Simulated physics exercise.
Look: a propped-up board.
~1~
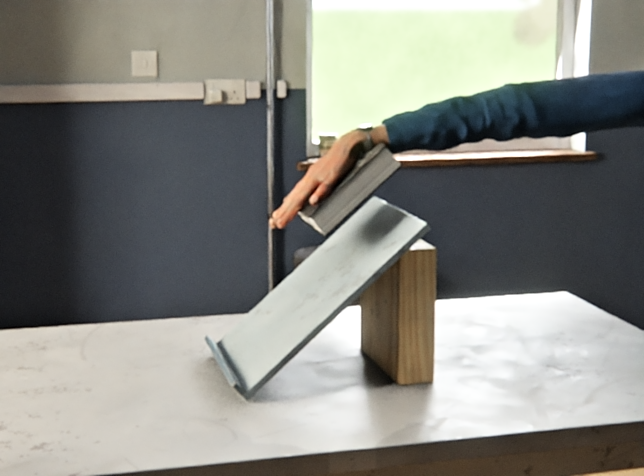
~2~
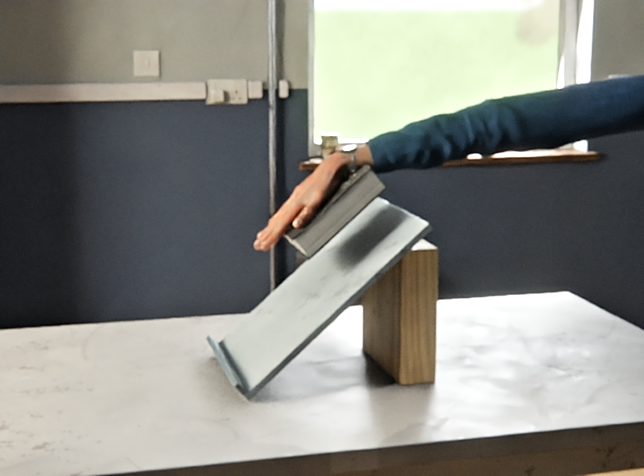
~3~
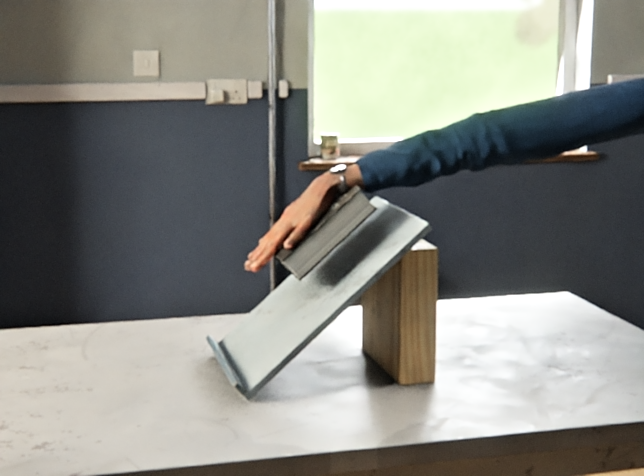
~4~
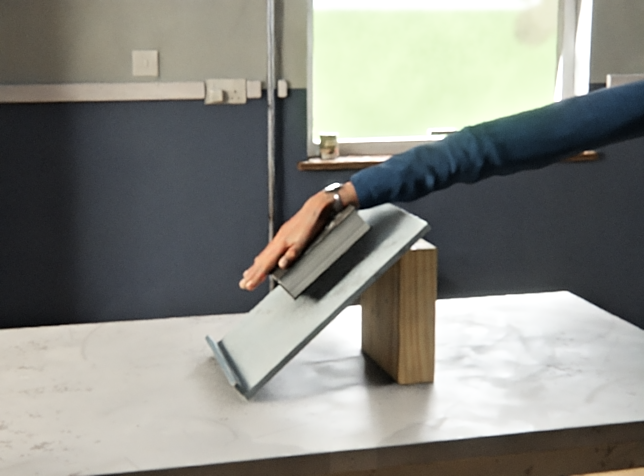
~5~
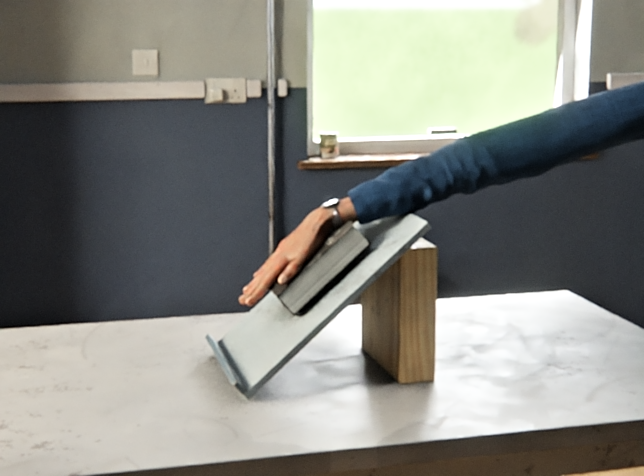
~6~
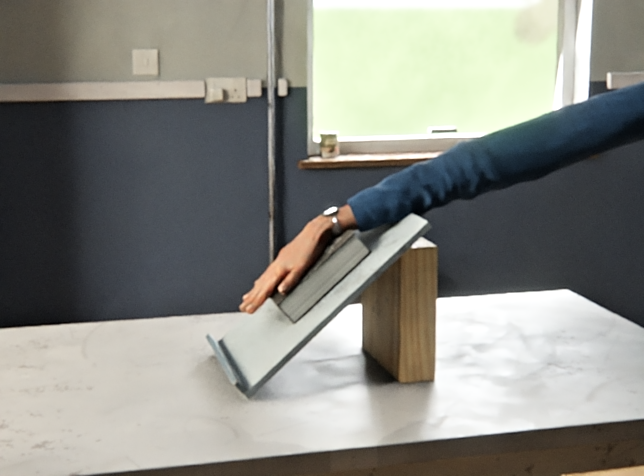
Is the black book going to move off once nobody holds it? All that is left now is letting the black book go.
Yes, the slope sends it lower.
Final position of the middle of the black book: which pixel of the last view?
At about (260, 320).
Then, 0.30 s after the last picture, black book slid a little near (285, 296).
Then, 0.40 s after the last picture, black book slid about its own width near (262, 319).
At rest, moved from the start, black book. Seen from the same camera at the end, black book near (260, 320). The black book slides or rolls down.
